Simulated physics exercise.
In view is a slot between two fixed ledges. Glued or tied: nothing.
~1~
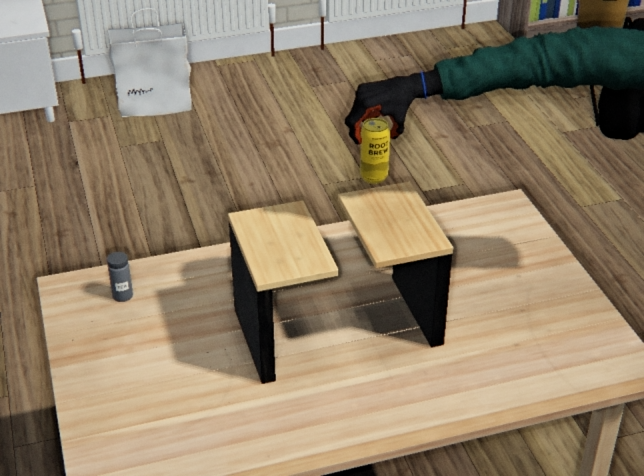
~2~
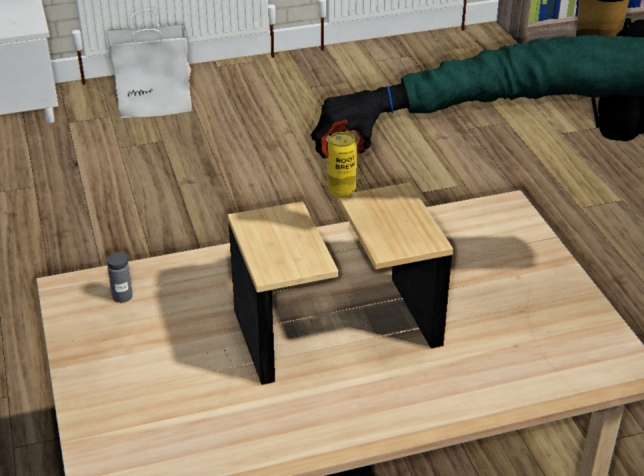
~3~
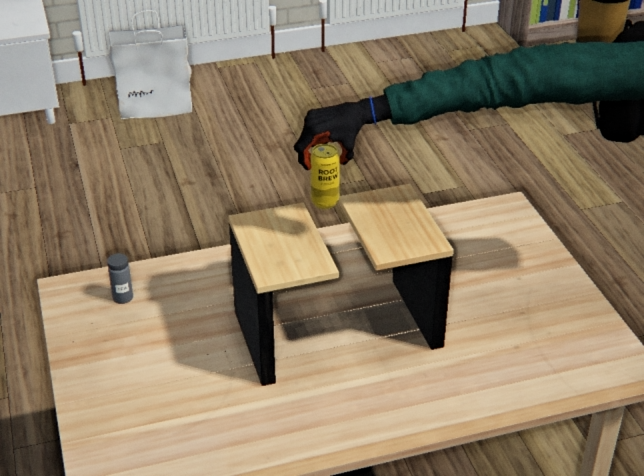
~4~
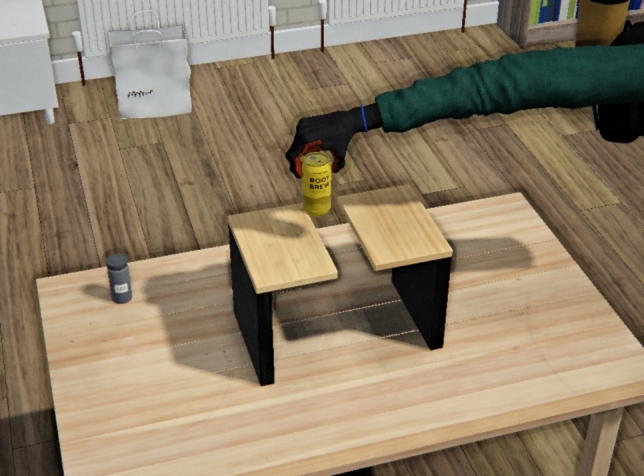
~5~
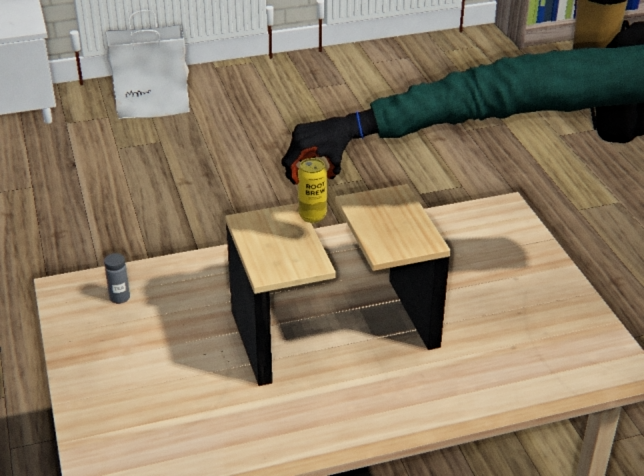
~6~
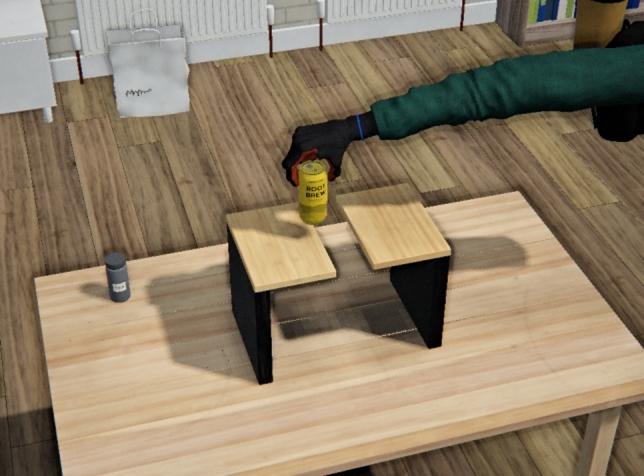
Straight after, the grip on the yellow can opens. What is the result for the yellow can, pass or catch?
Result: Catch.
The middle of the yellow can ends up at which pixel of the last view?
It finishes at around (313, 211).
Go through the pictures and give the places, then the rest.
In the first frame, on its way; yellow can (375, 152); grey shaker (120, 277).
In the second frame, on its way; yellow can (342, 166); grey shaker (120, 278).
In the third frame, on its way; yellow can (325, 177); grey shaker (120, 279).
In the fourth frame, on its way; yellow can (316, 185); grey shaker (119, 279).
In the fifth frame, on its way; yellow can (312, 192); grey shaker (117, 279).
In the sixth frame, held still over the gap; yellow can (313, 194); grey shaker (118, 278).
Then, 0.20 s past the last view, yellow can displaced about its own width near (313, 211).
Then, 0.60 s past the last view, yellow can resting near (315, 210).
Finally, moved from the start, yellow can; grey shaker still in place. Final places as the last picture's camera would see them, yellow can near (313, 210). The can is caught.
